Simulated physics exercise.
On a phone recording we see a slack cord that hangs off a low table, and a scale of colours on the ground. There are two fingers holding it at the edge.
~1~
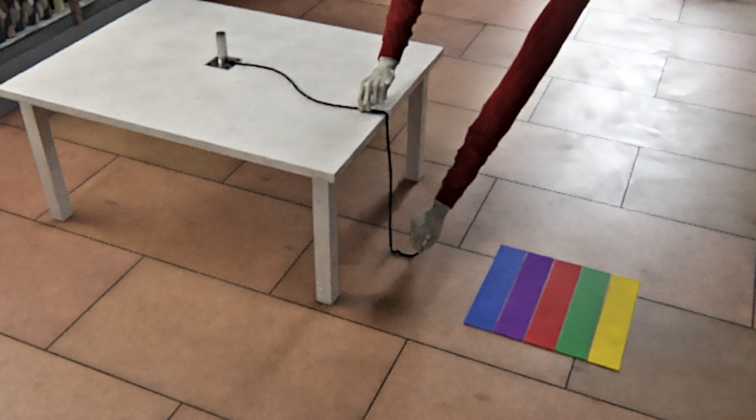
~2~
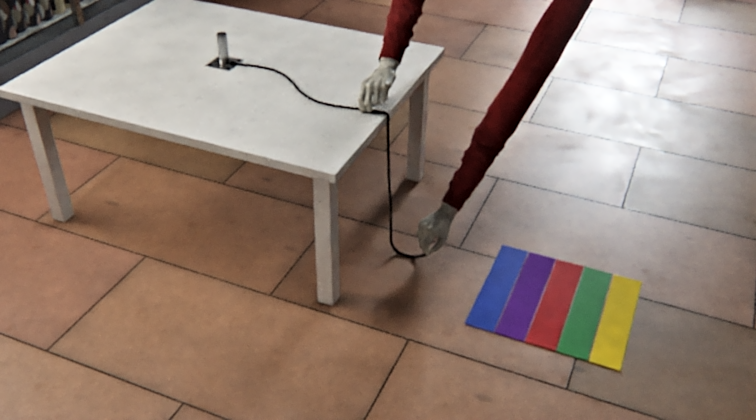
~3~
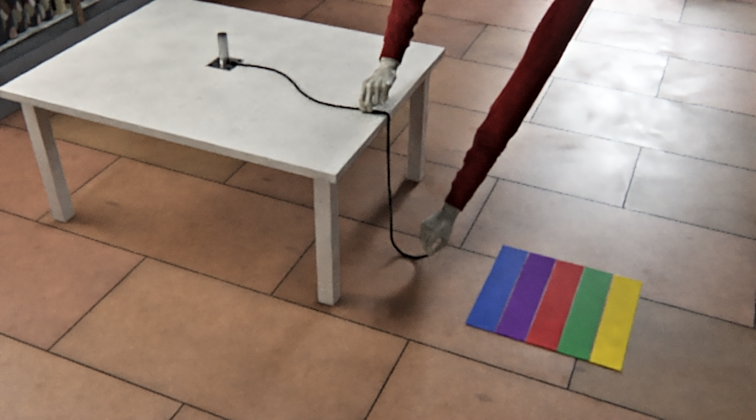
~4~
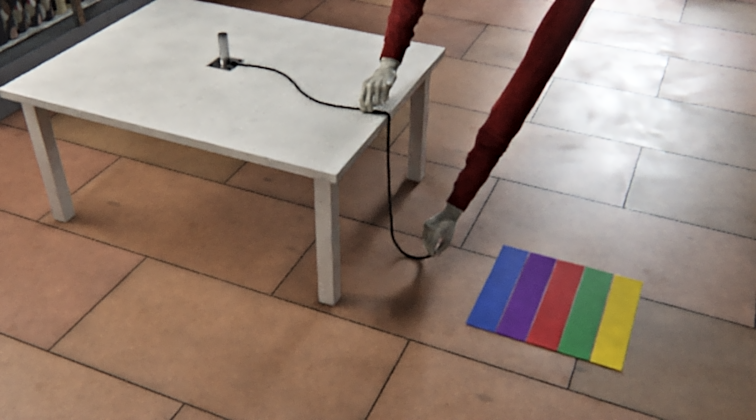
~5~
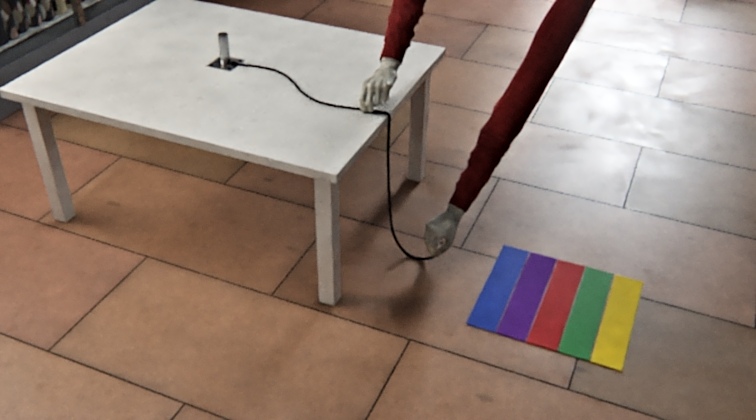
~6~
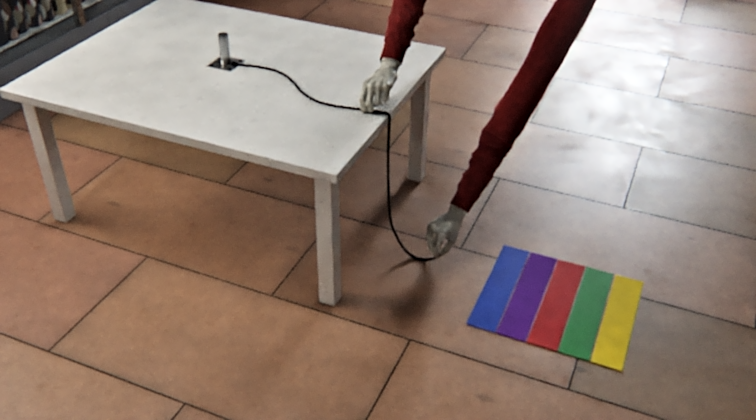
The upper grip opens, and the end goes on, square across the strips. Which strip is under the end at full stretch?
The purple strip.
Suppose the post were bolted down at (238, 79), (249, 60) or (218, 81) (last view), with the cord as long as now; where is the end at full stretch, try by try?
First (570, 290), then (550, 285), and last (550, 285).
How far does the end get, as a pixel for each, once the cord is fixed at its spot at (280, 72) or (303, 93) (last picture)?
Roughly (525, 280), then roughly (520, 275).
Early on, end near (472, 264); short of the strips.
Midway, end near (508, 274); over blue.
At the end of the slack, end near (530, 280); over purple. It gets as far as the purple strip.
